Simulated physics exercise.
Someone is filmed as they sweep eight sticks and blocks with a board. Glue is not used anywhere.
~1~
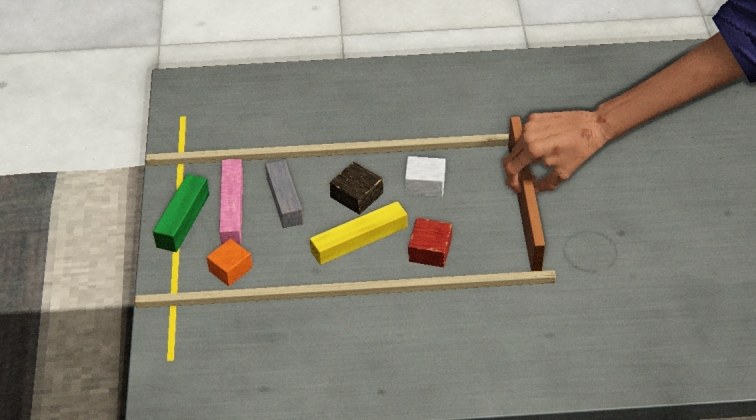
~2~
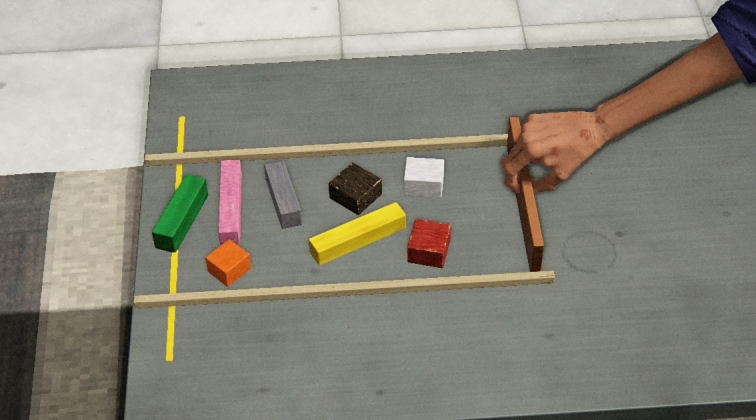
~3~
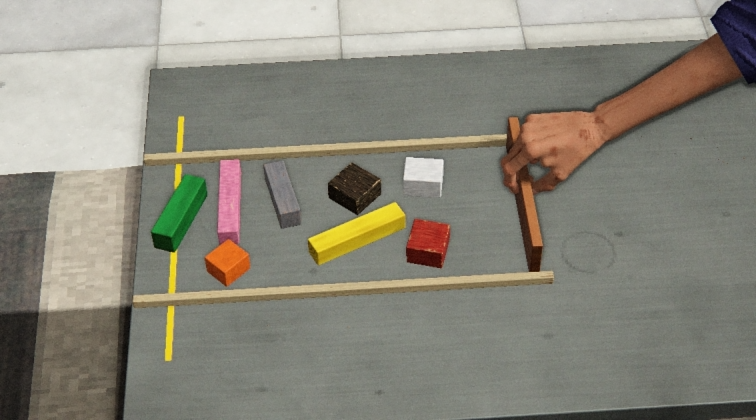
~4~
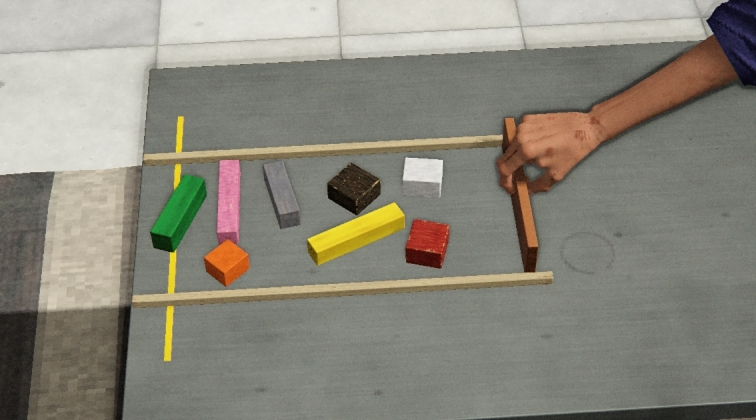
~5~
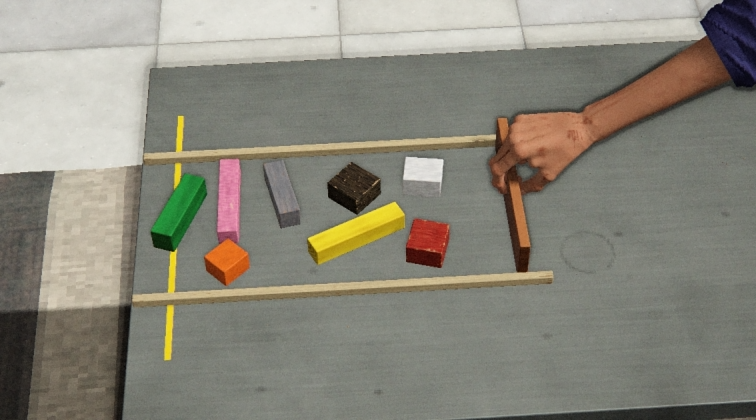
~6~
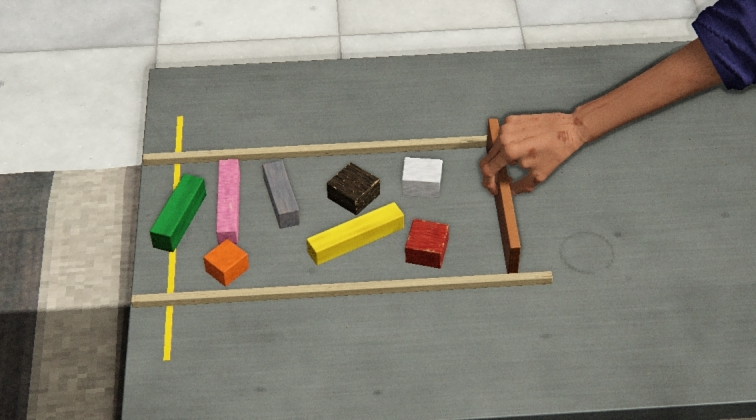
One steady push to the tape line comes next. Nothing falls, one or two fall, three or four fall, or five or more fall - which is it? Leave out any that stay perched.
Five or more fall.
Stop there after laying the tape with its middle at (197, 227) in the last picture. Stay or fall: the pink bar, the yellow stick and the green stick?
The pink bar: It is gone. The yellow stick: It is still there. The green stick: It is gone.
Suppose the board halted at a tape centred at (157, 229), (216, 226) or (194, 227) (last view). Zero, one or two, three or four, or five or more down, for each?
Taken in the order given: Five or over, 3 or 4, either three or four.
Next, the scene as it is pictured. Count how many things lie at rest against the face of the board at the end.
3 in contact.
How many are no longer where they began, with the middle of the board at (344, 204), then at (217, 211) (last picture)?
By then 6, and 8.
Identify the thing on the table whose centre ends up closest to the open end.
Going by centres, it is the yellow stick.
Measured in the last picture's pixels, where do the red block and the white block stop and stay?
The red block ends up near (152, 264), and the white block near (156, 193).
Early on, none off yet; green stick at rest near (179, 213); orange block at rest near (226, 263); pink bar at rest near (228, 201).
A while later, none off yet; green stick moving near (174, 212); orange block travelled a little near (210, 268); pink bar travelled a little near (202, 201).
Further along, one off so far; green stick in the air near (103, 288); orange block travelled well along near (142, 276); pink bar leaning well over near (120, 214).
Finally, the number that fall off is five or more; lost, black block, grey bar, pink bar, orange block and green stick.
